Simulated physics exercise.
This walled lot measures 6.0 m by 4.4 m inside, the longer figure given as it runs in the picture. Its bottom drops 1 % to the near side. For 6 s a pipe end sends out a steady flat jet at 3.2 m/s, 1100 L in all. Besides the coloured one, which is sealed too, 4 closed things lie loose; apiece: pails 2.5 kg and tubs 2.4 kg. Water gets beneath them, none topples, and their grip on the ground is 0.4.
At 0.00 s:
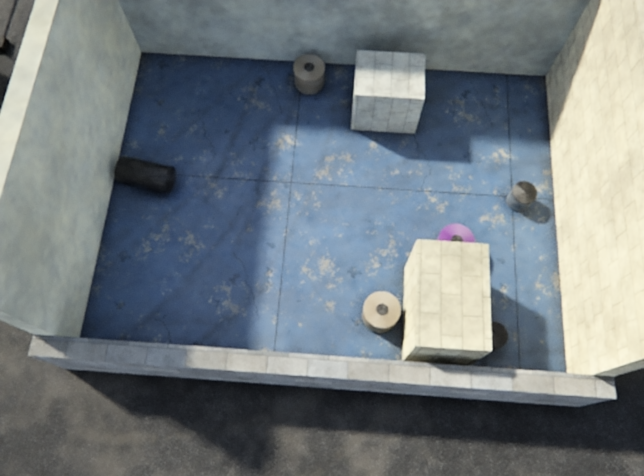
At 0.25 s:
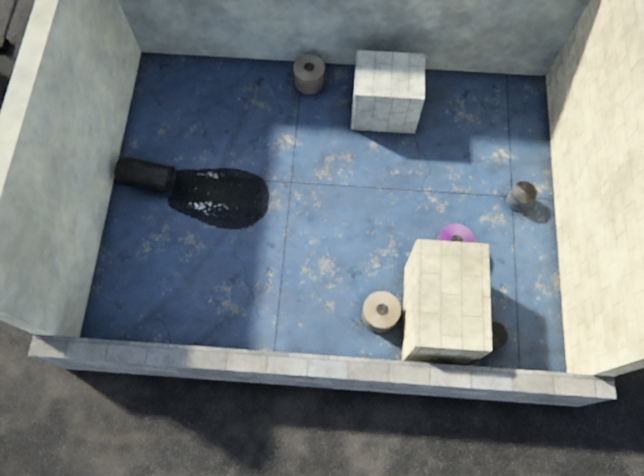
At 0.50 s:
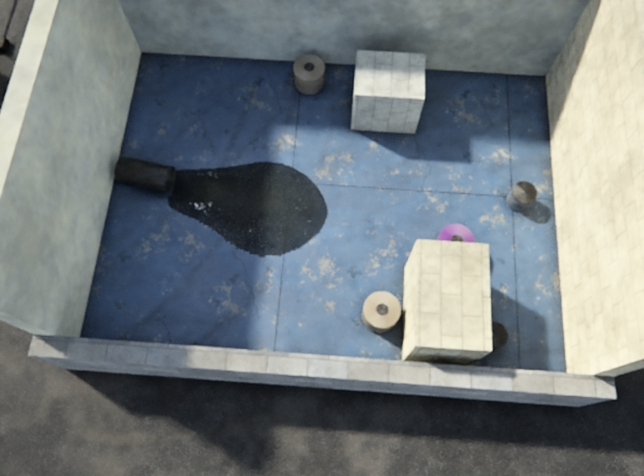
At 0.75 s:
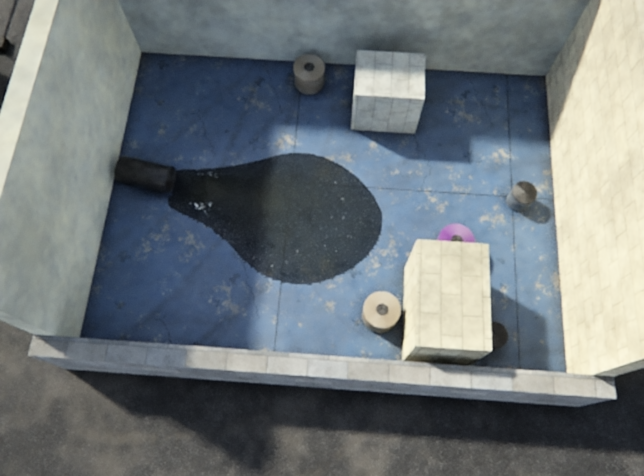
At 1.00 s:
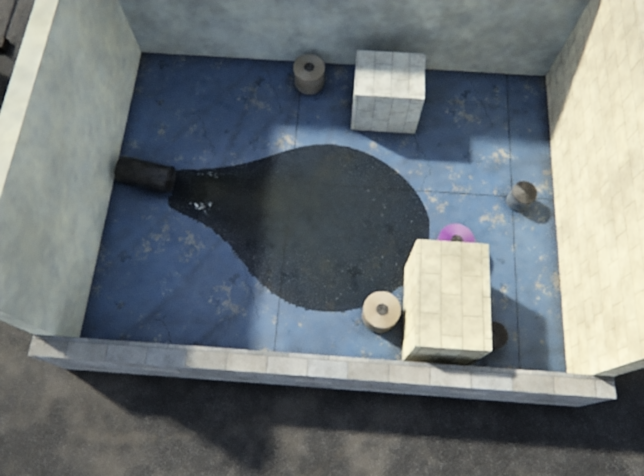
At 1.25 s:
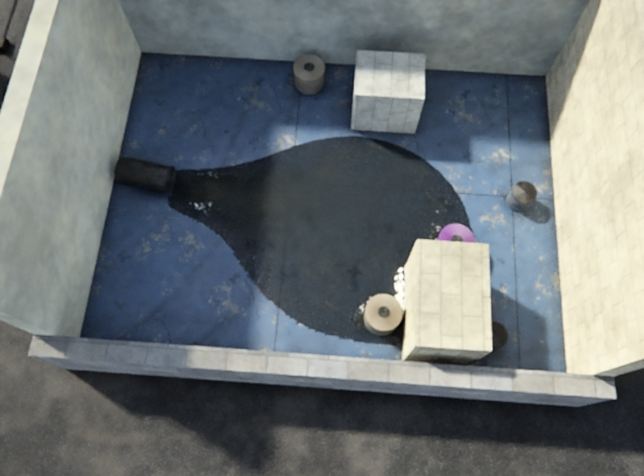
A walled blue floor held two pale blocks and several small round objects, and dark liquid poured from a black pipe at the left, spreading rightward in a widening pool until it reached the nearer block.
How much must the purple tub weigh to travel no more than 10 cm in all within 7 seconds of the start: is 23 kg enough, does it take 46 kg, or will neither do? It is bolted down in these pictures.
For it, only the higher weight holds it.
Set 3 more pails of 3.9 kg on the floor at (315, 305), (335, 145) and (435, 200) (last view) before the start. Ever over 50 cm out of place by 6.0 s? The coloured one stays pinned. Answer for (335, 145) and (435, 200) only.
In that order: Under, over.
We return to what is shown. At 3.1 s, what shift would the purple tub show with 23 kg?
About 50 cm.
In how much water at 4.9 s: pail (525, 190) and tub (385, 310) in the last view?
About 13 and 3 cm.
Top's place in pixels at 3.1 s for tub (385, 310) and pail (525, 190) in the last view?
Around (341, 340) and (549, 178).
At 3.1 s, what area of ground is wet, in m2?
Roughly 13 m2.
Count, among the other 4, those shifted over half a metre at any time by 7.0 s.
4 of them.
After 1.8 s the purple tub would be 5 cm from its start with 23 kg and 0 cm from its start with 46 kg; 9 cm of water round it then.
After 3.1 s the purple tub would be 47 cm from its start with 23 kg and 0 cm from its start with 46 kg; 9 cm of water round it then.
After 4.9 s the purple tub would be 71 cm from its start with 23 kg and 0 cm from its start with 46 kg; 9 cm of water round it then.
After 7.0 s the purple tub would be 118 cm from its start with 23 kg and 0 cm from its start with 46 kg; 11 cm of water round it then.
